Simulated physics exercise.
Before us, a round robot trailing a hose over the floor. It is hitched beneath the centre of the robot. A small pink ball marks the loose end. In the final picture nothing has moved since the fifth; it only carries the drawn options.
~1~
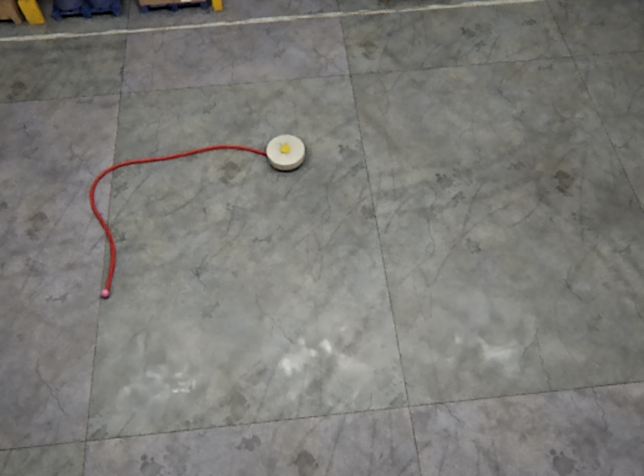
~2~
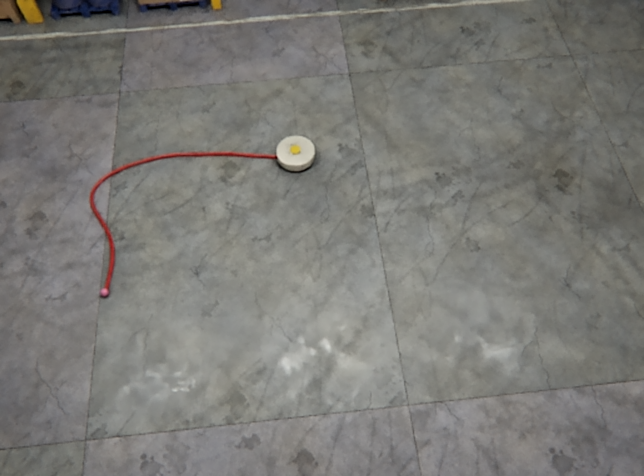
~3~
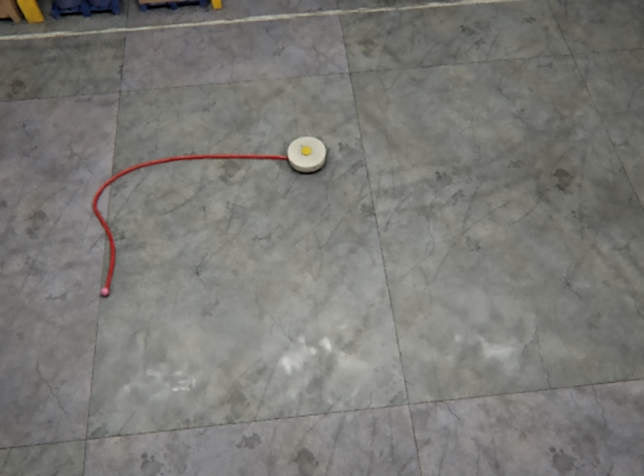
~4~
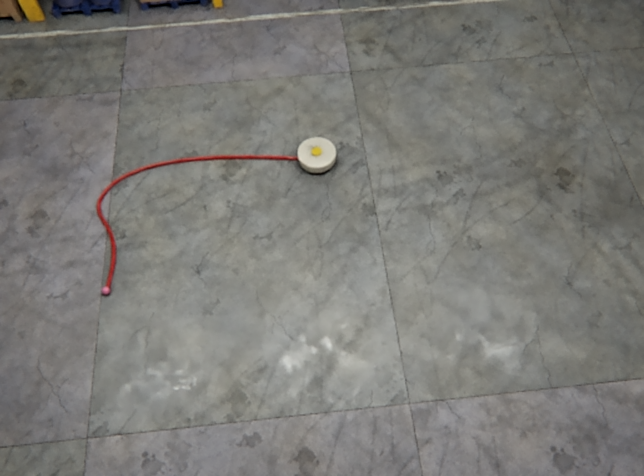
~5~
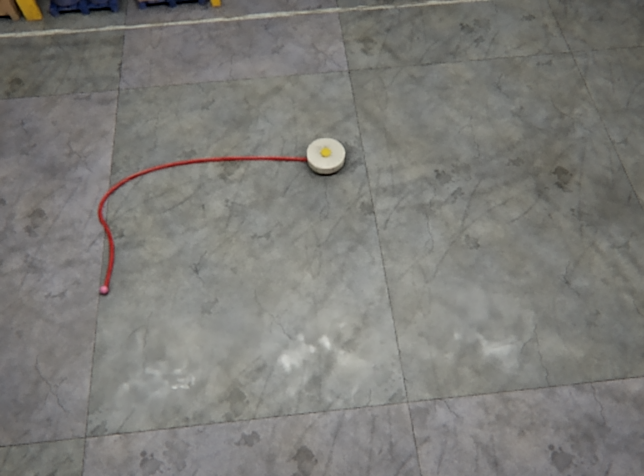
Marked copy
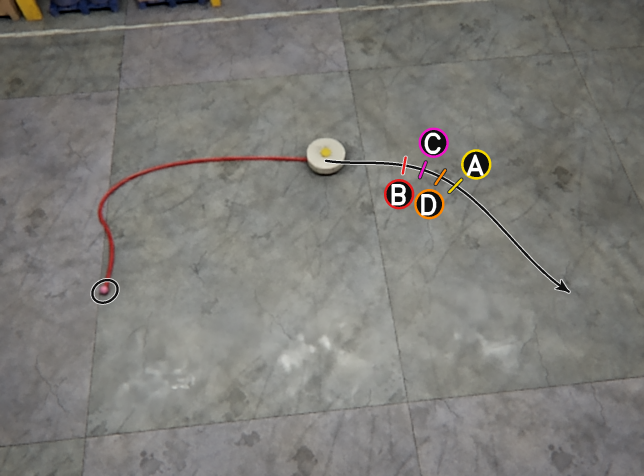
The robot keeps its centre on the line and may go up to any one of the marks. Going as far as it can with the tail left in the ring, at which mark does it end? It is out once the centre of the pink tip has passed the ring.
At B, and not beyond.
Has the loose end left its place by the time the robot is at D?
Yes.
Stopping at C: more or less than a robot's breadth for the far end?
By then, less.
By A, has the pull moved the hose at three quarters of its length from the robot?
Yes.
On the marked copy, A at (456, 186); B at (404, 165); C at (423, 170); D at (440, 177); the ring at (105, 291); the route from (326, 161) via (459, 189) to (569, 292).
Taking B. A third of the way, robot (354, 159), middle of the hose (185, 174), free end (104, 290).
Two thirds of the way, robot (381, 159), middle of the hose (211, 180), free end (104, 289).
When it is over, robot (405, 161), middle of the hose (235, 184), free end (106, 282); the free end is still in its ring.
As for the rest, A drags the free end to (122, 254); C drags the free end to (108, 273); D drags the free end to (114, 263).
